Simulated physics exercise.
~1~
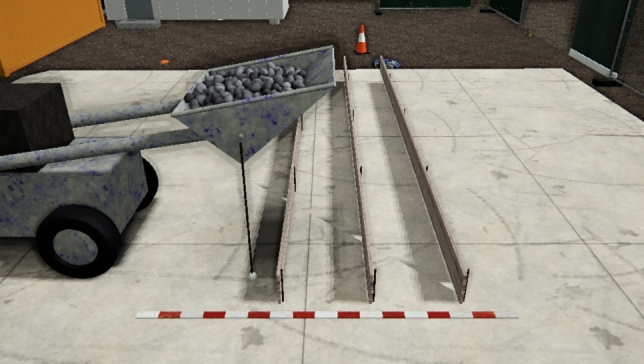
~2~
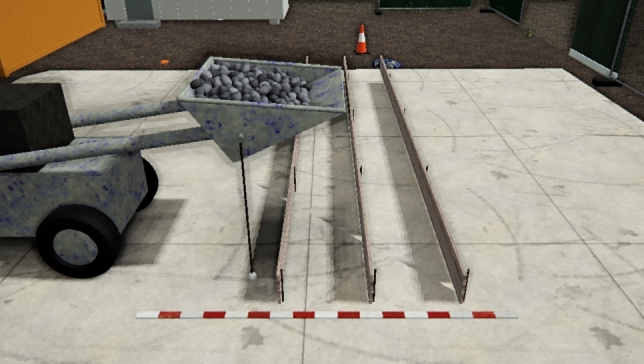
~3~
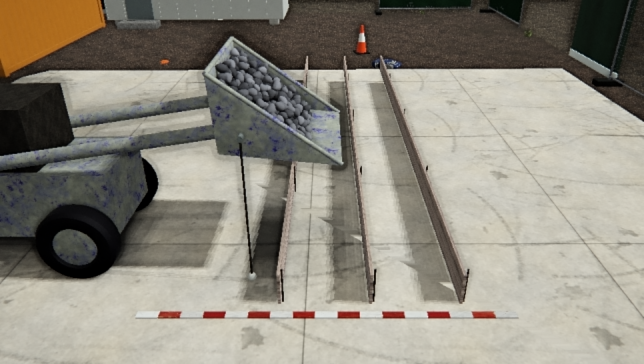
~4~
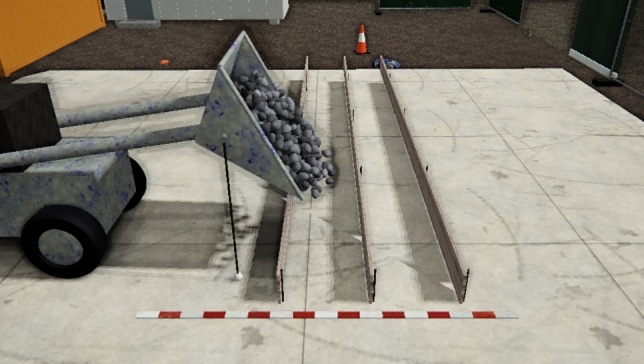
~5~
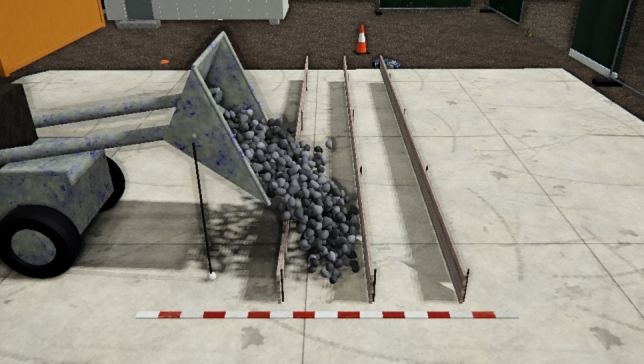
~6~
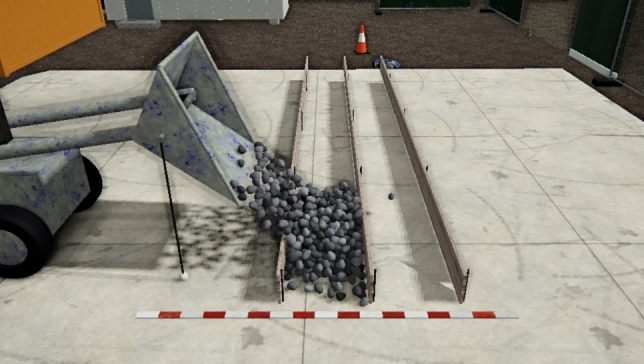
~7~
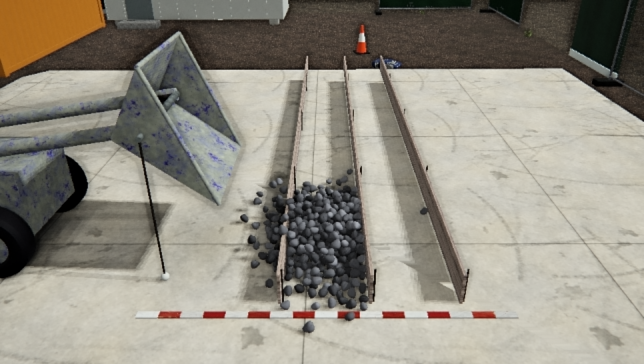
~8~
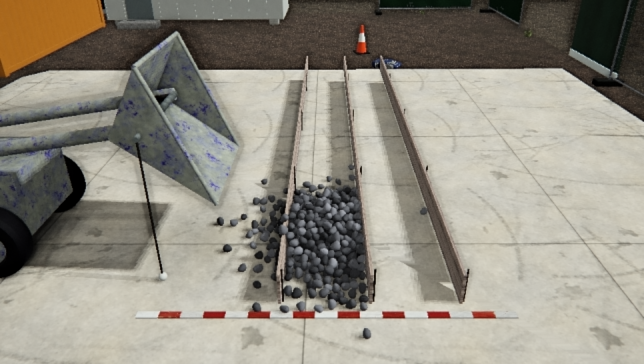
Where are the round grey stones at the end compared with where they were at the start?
At the start the stones are heaped in the loader's raised skip. At the end they lie on the concrete, mostly between the left and middle planks near the striped staff, with a few scattered outside.
